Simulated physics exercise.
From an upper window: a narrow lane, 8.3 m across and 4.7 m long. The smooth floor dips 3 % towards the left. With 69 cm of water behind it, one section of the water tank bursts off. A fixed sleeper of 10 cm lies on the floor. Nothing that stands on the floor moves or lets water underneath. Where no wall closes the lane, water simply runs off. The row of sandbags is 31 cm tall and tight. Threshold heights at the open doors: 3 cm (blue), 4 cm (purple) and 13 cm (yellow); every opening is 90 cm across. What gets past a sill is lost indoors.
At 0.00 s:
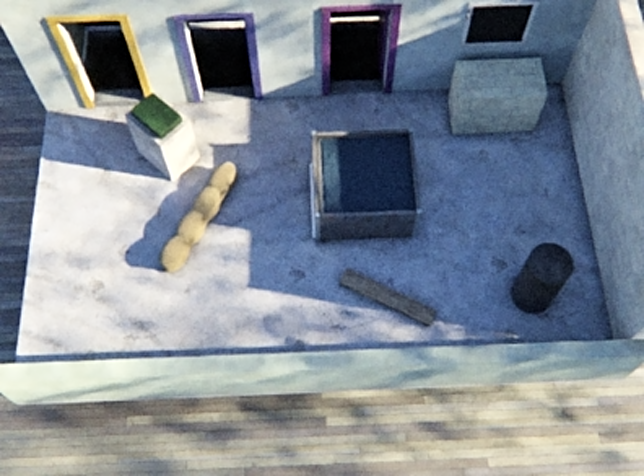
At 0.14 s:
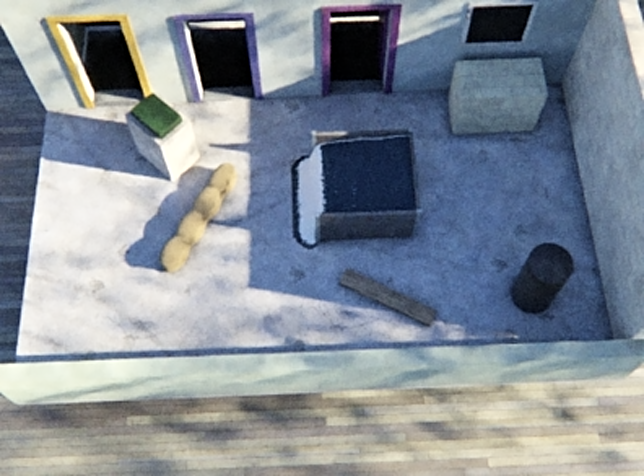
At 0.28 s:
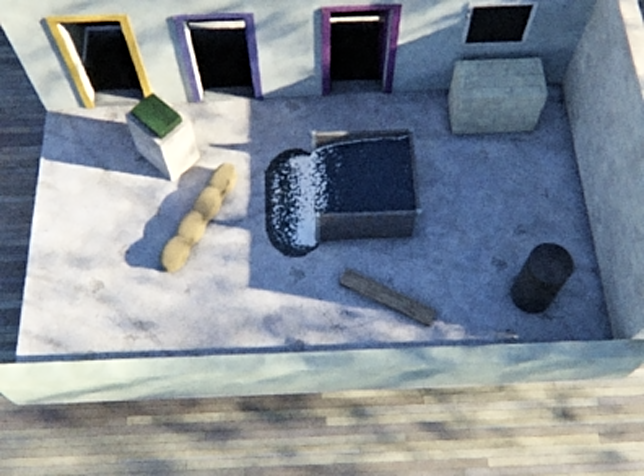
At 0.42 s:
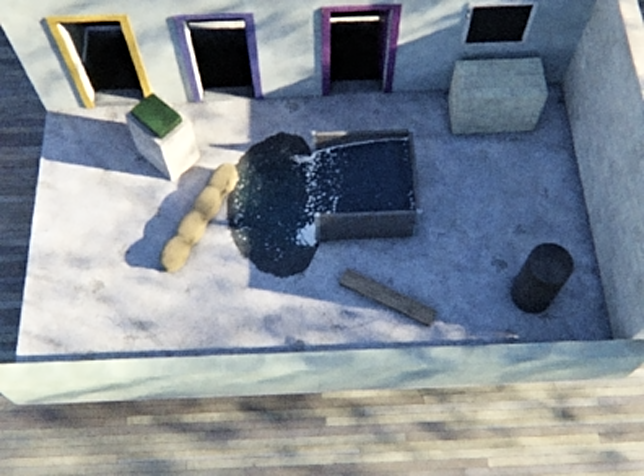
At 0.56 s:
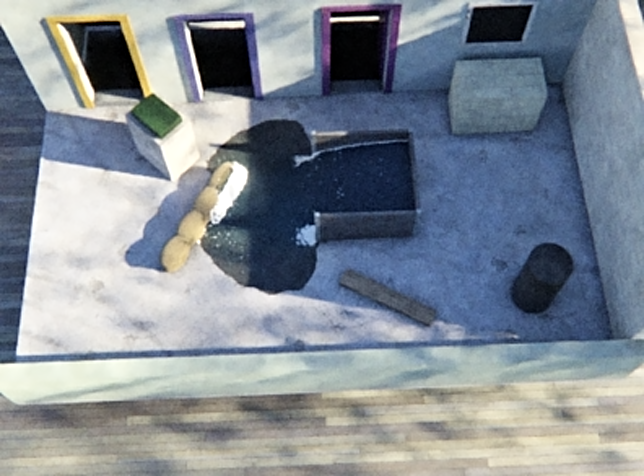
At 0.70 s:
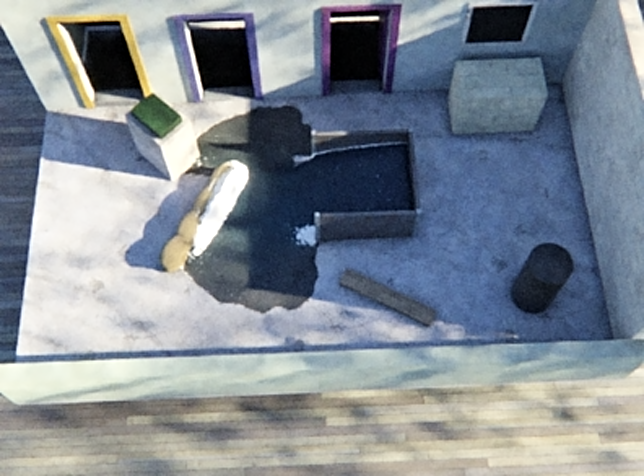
Dark water bursts from the left side of an open tank in a walled lane, seen from above by a still camera. A row of tan sacks and a green-topped white box stand to the left, a plank and dark barrel to the right, below yellow, blue and purple doorframes. The water spreads leftward in a widening pool, foams against the sacks and reaches the box's base while the tank's level drops.
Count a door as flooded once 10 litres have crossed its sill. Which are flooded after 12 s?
Door by door: At the blue door it goes over the limit; at the purple door it stays under the limit; at the yellow door it does not reach the limit.
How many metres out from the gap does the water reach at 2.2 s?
Some 5.0 m out.
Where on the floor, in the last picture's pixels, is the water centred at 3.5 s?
Near (214, 257).
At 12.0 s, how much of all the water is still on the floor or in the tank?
Some 20 per cent remains.
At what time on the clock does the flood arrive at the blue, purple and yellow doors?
Blue 0.9 s, purple not within the 12 s, yellow 1.4 s.
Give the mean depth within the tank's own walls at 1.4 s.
Some 23 cm.
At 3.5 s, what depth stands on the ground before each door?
In cm: Blue 8, purple 0, yellow 5.
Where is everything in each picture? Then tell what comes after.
The first picture shows still water, 69 cm deep, in the water tank at (365, 175).
In the second picture, water pours out at (318, 190) and has run 0.8 m, to (313, 244); deepest outside 30 cm, 69 cm at the water tank's back.
In the third picture, the front is at (285, 249), 1.0 m from the gap at (318, 192); 1.1 m2 of floor is under water; 64 cm left at the back of the water tank.
In the fourth picture, the front is at (242, 244), 1.4 m from the gap at (318, 193); 2.4 m2 of floor is under water; 59 cm left at the back of the water tank.
In the fifth picture, water pours out at (318, 193) and has run 1.9 m, to (203, 239); deepest outside 36 cm, 56 cm at the water tank's back.
In the sixth picture, the front is at (186, 265), 2.3 m from the gap at (318, 194); 4.6 m2 of floor is under water; 49 cm left at the back of the water tank.
After 1.4 s water covers 25 % of the floor and is deepest (40 cm) near (234, 193); blue door 6 cm at the sill, 0 L in, purple door not reached, yellow door 8 cm at the sill, 0 L in.
After 2.2 s water covers 35 % of the floor and is deepest (30 cm) near (195, 373); blue door 7 cm at the sill, 26 L in, purple door not reached, yellow door 8 cm at the sill, 0 L in.
After 3.5 s water covers 40 % of the floor and is deepest (16 cm) near (182, 374); blue door 8 cm at the sill, 80 L in, purple door not reached, yellow door 5 cm at the sill, 1 L in.
After 7.0 s water covers 40 % of the floor and is deepest (6 cm) near (198, 246); blue door 3 cm at the sill, 112 L in, purple door not reached, yellow door 3 cm at the sill, 1 L in.
After 12.0 s water covers 20 % of the floor and is deepest (4 cm) near (186, 269); blue door 1 cm at the sill, 113 L in, purple door not reached, yellow door 2 cm at the sill, 1 L in.
